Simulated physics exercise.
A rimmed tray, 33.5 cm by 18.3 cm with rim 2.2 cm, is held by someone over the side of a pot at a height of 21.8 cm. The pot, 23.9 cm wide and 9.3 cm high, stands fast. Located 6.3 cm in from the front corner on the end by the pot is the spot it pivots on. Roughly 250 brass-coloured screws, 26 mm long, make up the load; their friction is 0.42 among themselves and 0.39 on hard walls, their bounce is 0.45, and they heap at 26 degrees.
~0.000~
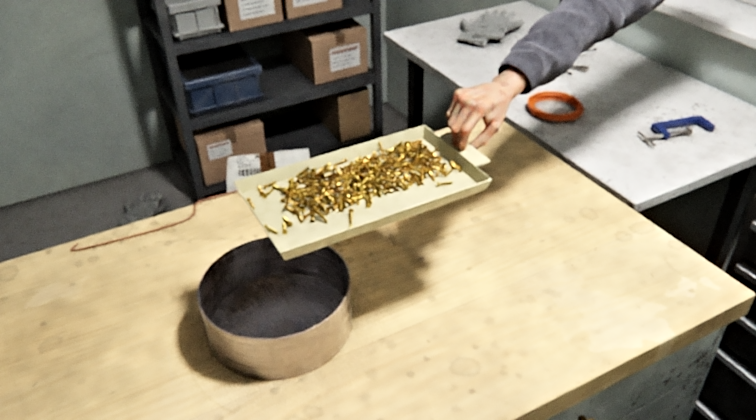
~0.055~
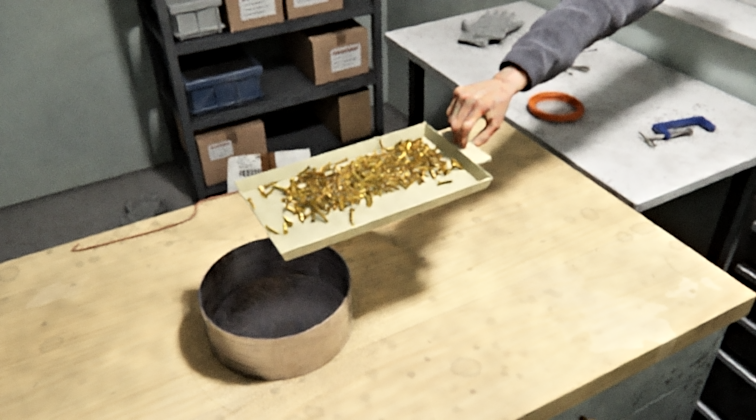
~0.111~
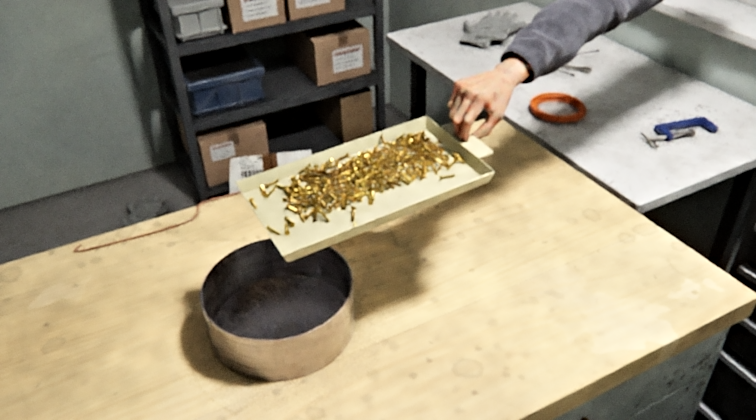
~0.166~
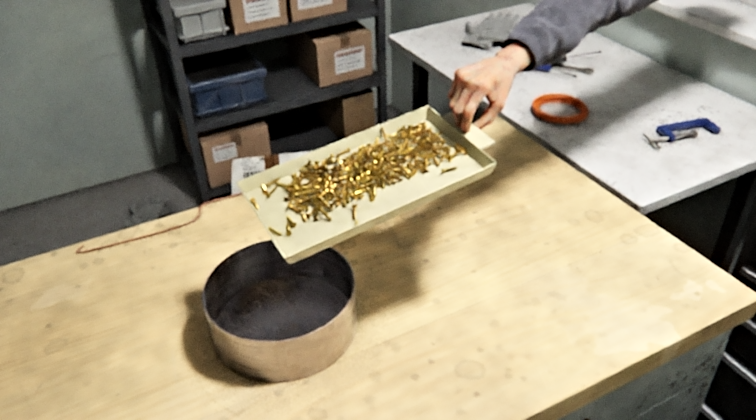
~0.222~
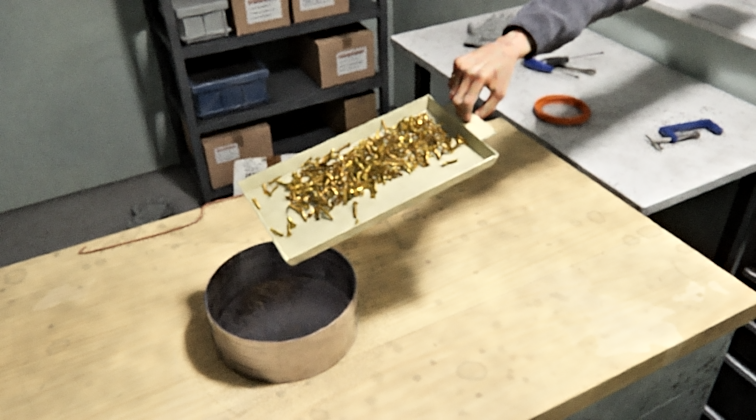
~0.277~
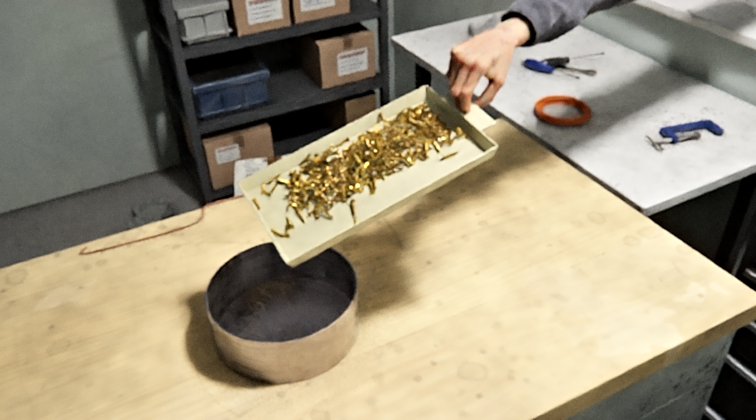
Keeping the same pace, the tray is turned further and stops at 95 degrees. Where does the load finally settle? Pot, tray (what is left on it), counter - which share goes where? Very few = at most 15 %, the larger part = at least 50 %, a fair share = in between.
Pot - the larger part, tray - very few, counter - a fair share.
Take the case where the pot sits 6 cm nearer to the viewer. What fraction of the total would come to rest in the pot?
Then roughly 90 percent would land in it.
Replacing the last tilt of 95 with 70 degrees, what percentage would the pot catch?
In that case, near 50 percent.
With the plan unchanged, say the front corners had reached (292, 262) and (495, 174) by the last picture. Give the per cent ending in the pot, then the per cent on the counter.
The pot gets 40 and the counter 60.
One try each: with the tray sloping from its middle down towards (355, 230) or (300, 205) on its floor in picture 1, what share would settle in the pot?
About 45 per cent on the first try and 90 per cent on the second.
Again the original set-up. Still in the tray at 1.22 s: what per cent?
About 40 per cent.
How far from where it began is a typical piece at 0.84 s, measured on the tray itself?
17 cm.
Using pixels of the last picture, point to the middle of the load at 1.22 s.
At that moment the load's centre is around (271, 348).
After 0.84 s, tilt 52 degrees; the tray holds 100 %, the pot 0 %.
After 1.22 s, tilt 78 degrees; the tray holds 40 %, the pot 30 %.
Then, at 1.69 s, tilt 95 degrees; the tray holds 0 %, the pot 65 %.
In the end, at 2.5 s, pot 65 %, tray 0 %, counter 35 %.
